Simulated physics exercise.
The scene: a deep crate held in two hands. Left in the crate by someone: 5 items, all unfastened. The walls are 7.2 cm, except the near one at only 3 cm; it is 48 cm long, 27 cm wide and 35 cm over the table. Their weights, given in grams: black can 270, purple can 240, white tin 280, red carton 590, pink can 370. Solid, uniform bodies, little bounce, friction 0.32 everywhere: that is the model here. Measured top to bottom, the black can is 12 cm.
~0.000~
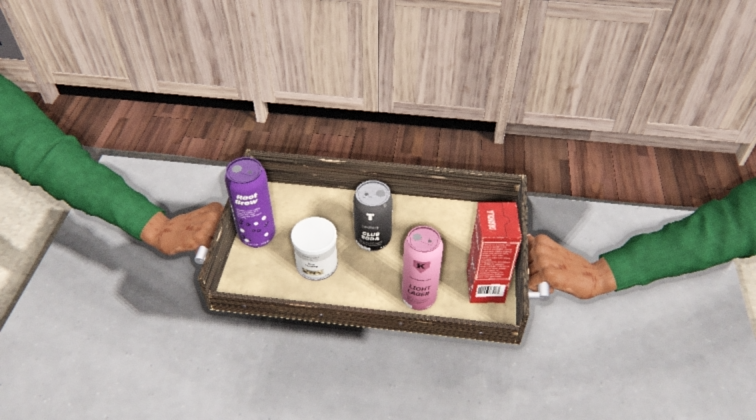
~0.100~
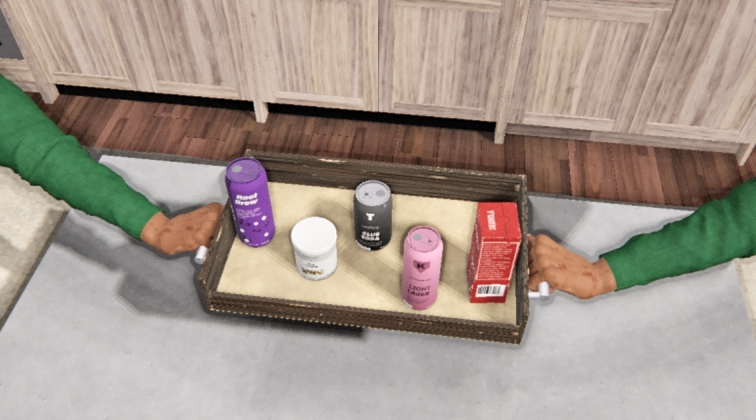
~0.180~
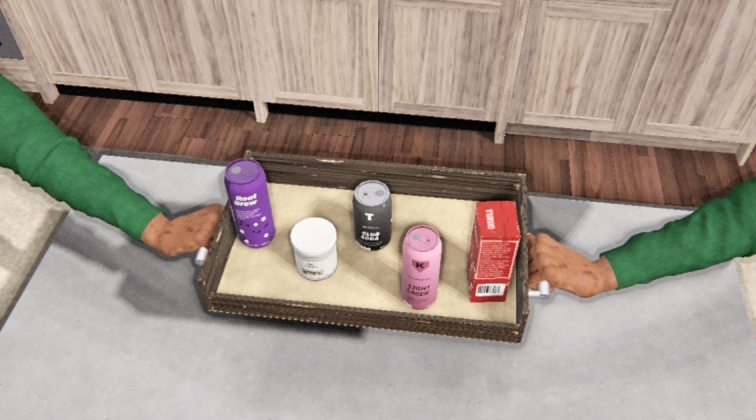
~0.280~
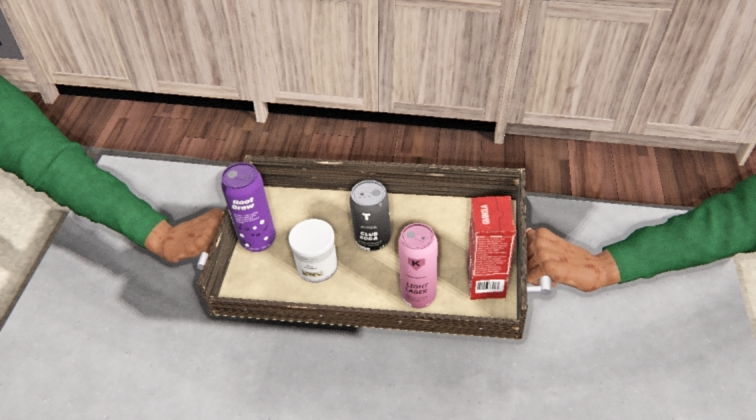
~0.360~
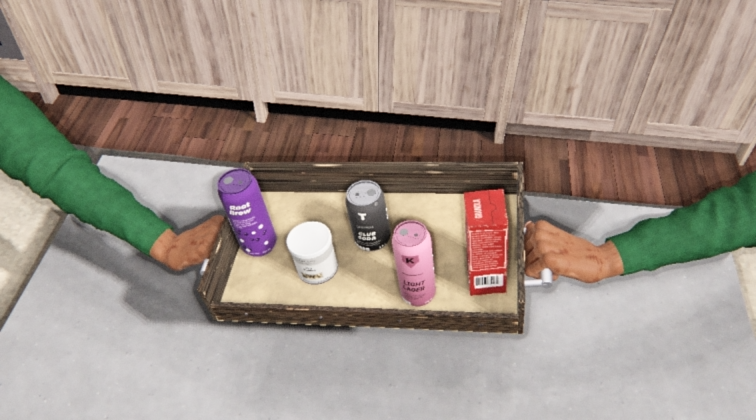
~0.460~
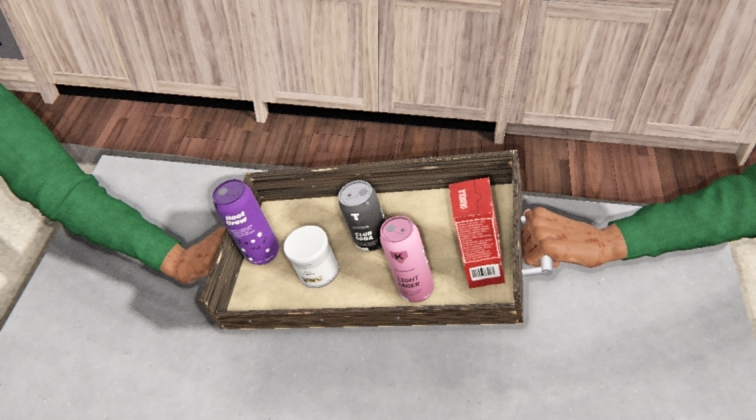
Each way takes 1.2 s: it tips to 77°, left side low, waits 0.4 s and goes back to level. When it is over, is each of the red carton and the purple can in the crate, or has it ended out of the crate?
Red carton: Out of the crate; purple can: Out of the crate.
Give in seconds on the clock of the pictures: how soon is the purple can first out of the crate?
Roughly at the 1.2 s mark.
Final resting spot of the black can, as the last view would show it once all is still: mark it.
It settles somewhere near (264, 187).
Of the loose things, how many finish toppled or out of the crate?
That comes to 3.
After 1.16 s, crate tipped 75°, left side down; pink can now out of the crate; red carton on its side near (276, 296); purple can 54° off its base near (294, 287).
After 2.26 s, crate tipped 43°, left side down; purple can and red carton now out of the crate; black can 25° off its base; white tin moved 13 cm.
In the end (3.5 s), out of the crate, purple can, red carton and pink can; not toppled but over 5 cm from the start, black can and white tin. In the last view, red carton near (233, 361), purple can near (237, 291).
